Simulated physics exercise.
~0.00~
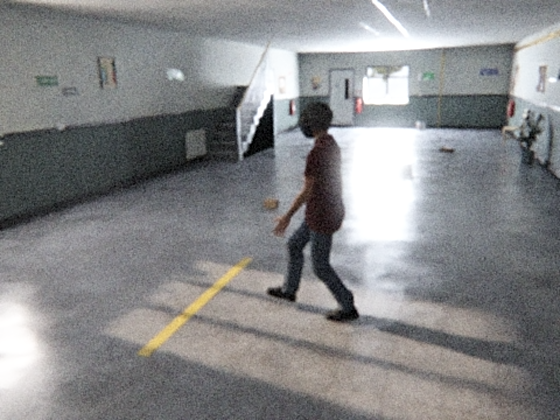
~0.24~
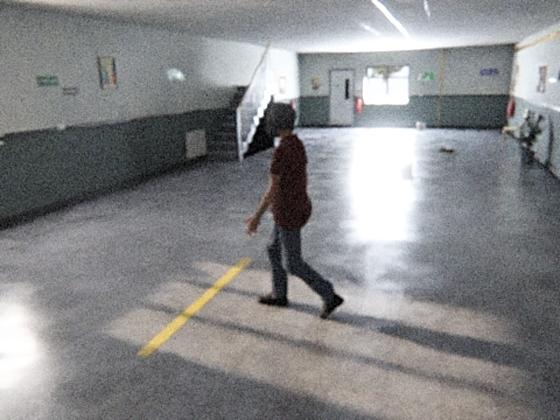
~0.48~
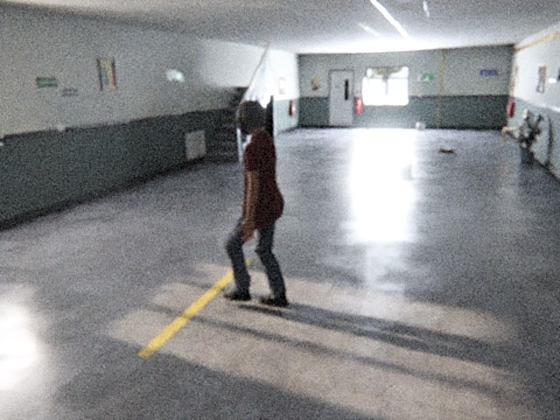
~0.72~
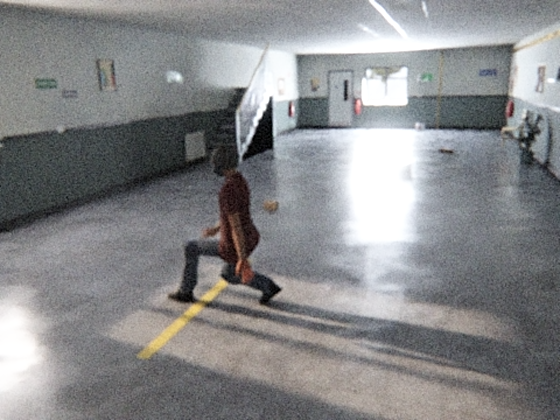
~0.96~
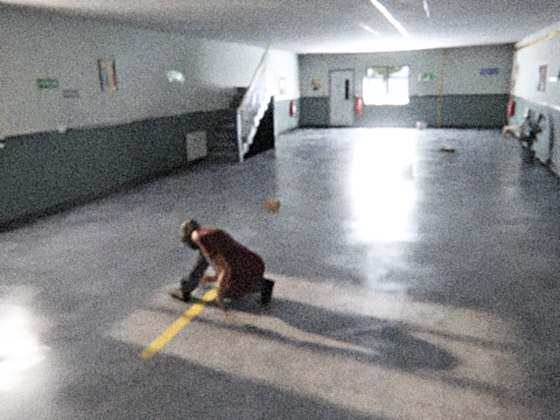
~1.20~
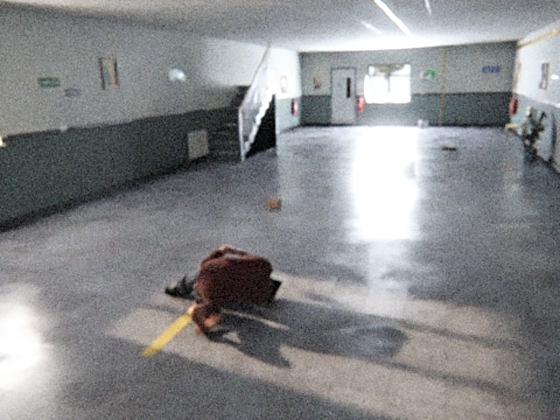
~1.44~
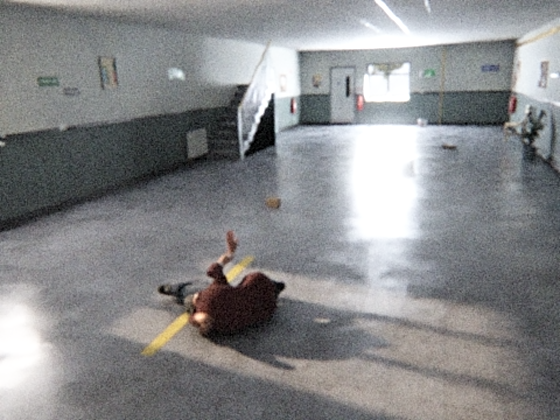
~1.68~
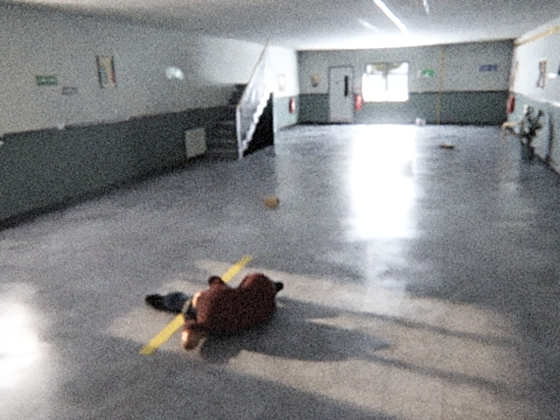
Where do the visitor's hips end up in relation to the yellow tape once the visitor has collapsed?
The visitor's hips come to rest before the yellow tape, on its right side, without passing it.
In a wide indoor hall with a shiny grey floor, seen from slightly above by a gently swaying camera, stairs stand at the left and a door and bright window at the far end. A person in a dark red top and blue-grey trousers walks left towards a strip of yellow tape. Near the tape, the person's legs bend and spread, and the body sinks low, folding forward over the floor. The person rolls down onto the floor, an arm briefly rising, then lies curled, with hips, chest and head short of the tape on its right side.
